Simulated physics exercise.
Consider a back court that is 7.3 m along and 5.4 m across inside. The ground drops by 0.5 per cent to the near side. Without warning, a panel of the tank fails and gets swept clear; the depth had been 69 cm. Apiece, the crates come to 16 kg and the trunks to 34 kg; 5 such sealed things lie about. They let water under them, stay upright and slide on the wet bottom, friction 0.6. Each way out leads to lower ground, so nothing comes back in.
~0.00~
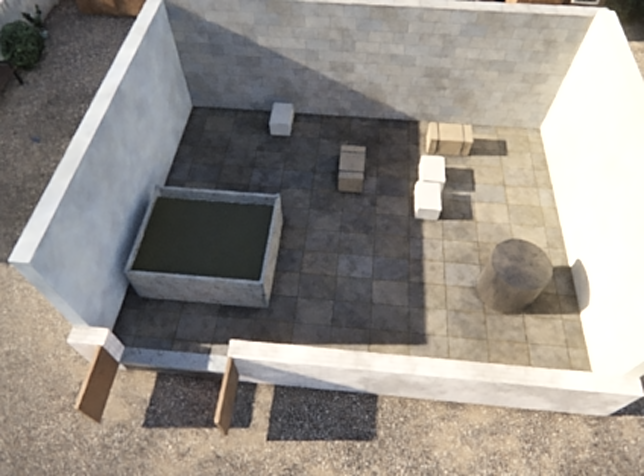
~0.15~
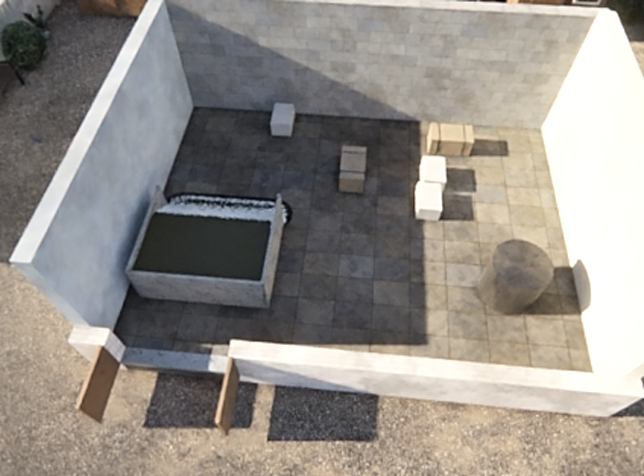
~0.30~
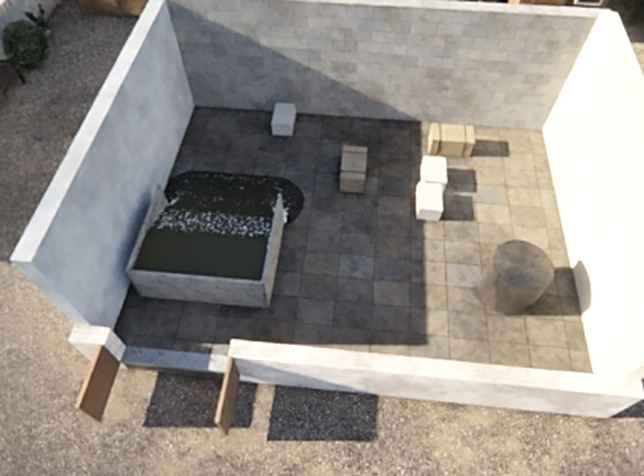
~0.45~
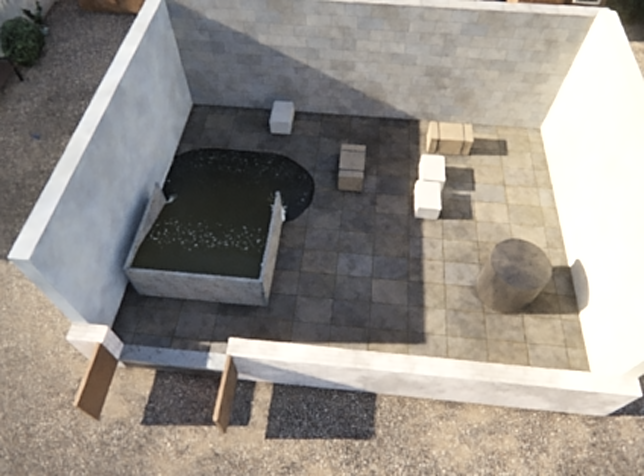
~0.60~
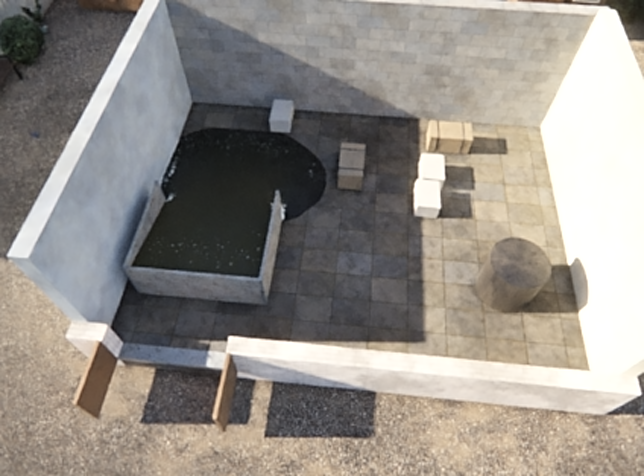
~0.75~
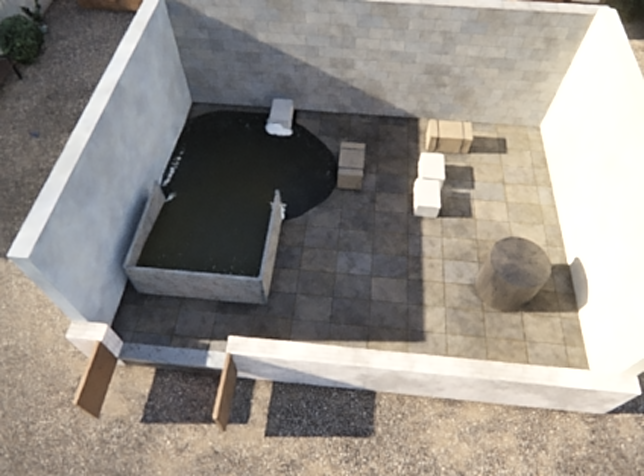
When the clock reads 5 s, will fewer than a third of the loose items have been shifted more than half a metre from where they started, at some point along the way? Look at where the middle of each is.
Seems to me it will amount to two thirds or beyond.
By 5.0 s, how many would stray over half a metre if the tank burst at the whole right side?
Count: 3.
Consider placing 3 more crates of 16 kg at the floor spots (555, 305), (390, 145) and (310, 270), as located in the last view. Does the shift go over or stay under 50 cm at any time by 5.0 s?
In turn: Less, over, under.
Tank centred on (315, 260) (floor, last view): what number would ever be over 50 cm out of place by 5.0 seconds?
Count: 4.
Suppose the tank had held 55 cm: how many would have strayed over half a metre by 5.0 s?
It would come to 3 of them.
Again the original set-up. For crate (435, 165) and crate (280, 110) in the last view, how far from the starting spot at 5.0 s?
Shifts in order: 150 cm; 450 cm.
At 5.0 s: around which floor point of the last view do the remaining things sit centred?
They're centred close to (470, 193).
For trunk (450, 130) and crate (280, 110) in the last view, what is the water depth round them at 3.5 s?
Close to 7 and 10 centimetres.
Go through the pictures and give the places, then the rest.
A crate at (282, 113), on the bottom; a crate at (429, 195), on the bottom; 3.1 m2 under water; 0 of 5 have shifted, in the first frame.
A crate at (283, 114), on the bottom; a crate at (430, 196), on the bottom; water covers 4.3 m2; 0 of 5 have shifted, in the second frame.
A crate at (283, 113) rests on the ground; a crate at (430, 196), on the bottom; 5.7 m2 under water; 0 of 5 have shifted, in the third frame.
A crate at (282, 111) rests on the ground; a crate at (429, 194), on the bottom; 7.3 m2 under water; 0 of 5 have shifted, in the fourth frame.
A crate at (282, 110) rests on the ground; a crate at (428, 193) rests on the ground; water covers 8.9 m2; 0 of 5 have shifted, in the fifth frame.
A crate at (281, 109) rests on the ground; a crate at (428, 193) rests on the ground; 10.5 m2 under water; 0 of 5 have shifted, in the sixth frame.
After 1.1 s 0 of 5 are over 50 cm from their spots; 0 afloat.
After 2.2 s 1 of 5 are over 50 cm from their spots; 1 afloat.
After 3.5 s 2 of 5 are over 50 cm from their spots; 1 afloat.
After 5.0 s 4 of 5 are over 50 cm from their spots, and 4 have been at some point; 0 afloat.
